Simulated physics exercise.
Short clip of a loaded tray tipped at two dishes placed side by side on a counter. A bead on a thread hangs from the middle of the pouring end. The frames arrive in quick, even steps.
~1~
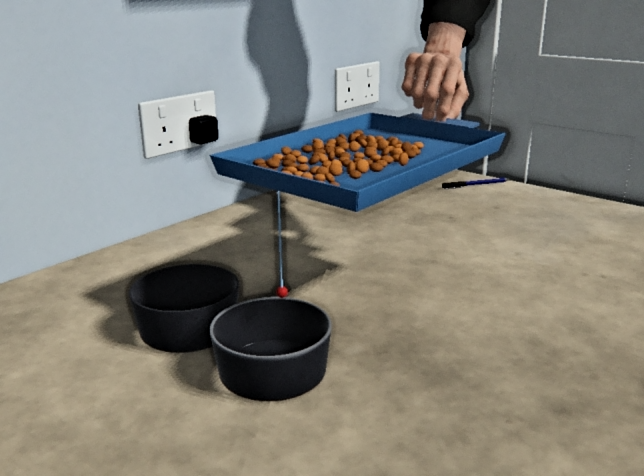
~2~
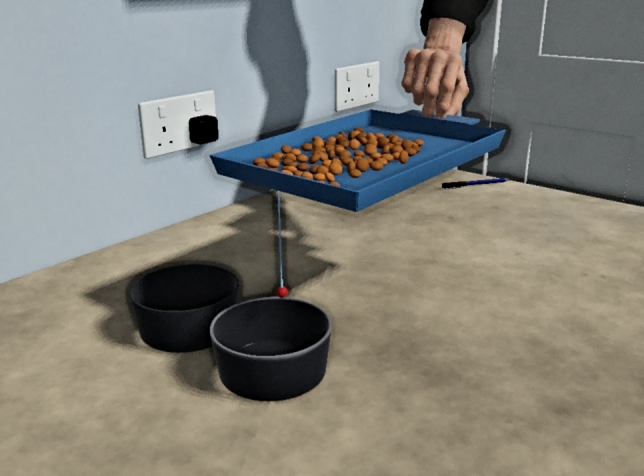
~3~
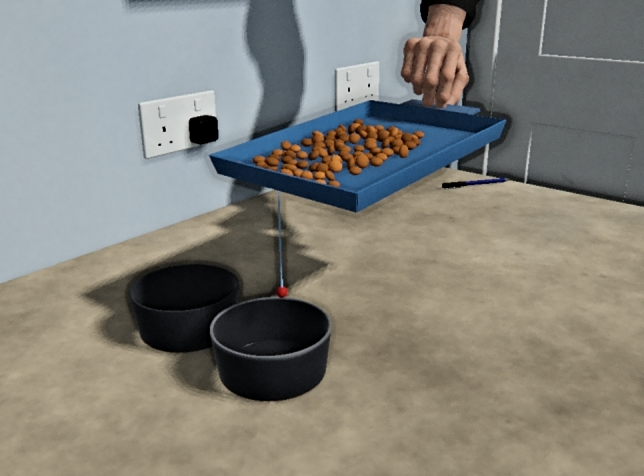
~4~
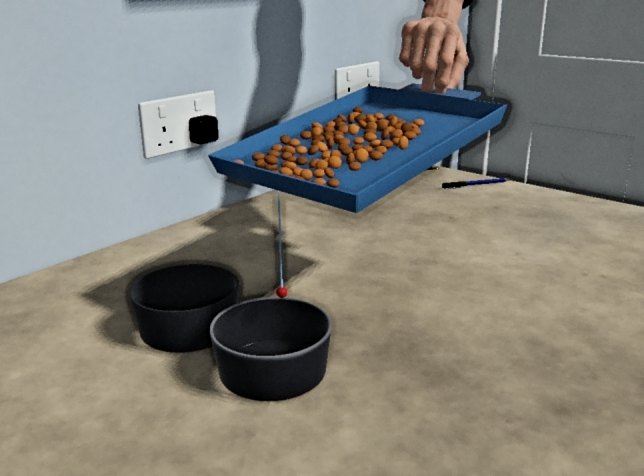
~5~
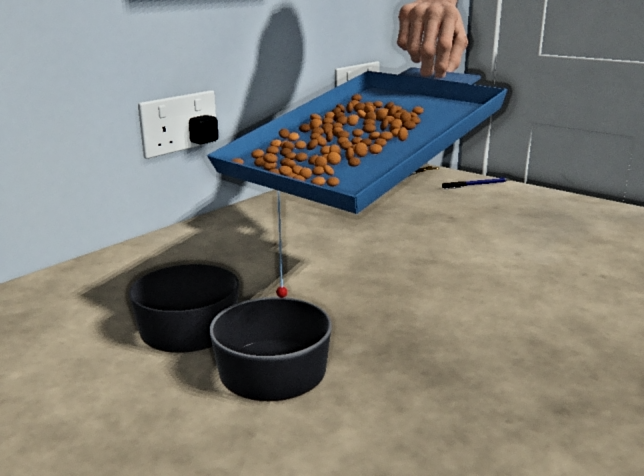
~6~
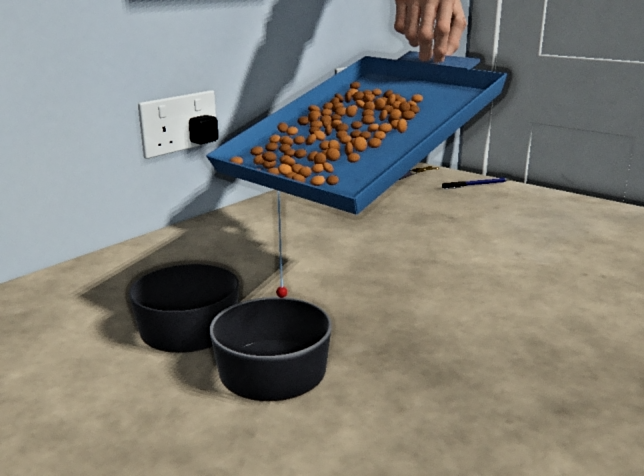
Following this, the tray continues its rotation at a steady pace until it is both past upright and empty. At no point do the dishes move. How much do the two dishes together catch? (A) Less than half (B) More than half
Answer: B.
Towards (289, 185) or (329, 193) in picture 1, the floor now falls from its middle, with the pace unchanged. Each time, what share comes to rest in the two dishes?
In order: About 80, then 50 percent.
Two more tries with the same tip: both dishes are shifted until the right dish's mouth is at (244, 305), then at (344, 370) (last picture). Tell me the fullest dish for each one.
The first try favours the rightmost one, and the second try favours the leftmost one.
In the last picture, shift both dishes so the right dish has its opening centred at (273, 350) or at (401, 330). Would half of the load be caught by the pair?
Result, first setup: The bulk; second setup: The minor share.
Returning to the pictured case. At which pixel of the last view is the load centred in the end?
Around (266, 372), give or take.
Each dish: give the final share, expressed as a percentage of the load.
Left about 0, right about 70 in a hundred.
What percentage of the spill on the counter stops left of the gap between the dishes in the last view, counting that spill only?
Near 50 in a hundred.
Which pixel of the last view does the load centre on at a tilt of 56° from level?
Roughly at (289, 157).
Just after the last frame, tray tipped steeply; every one on the tray.
A moment on, tray tipped right over; roughly two thirds on the tray; roughly a quarter in the right dish; about a tenth outside both; about a tenth in the air.
Further on, tray tipped past a quarter turn; roughly two thirds in the right dish; just a few in the left dish; roughly a third outside both.
When it is over, tray tipped past a quarter turn; roughly two thirds in the right dish; just a few in the left dish; roughly a third outside both.
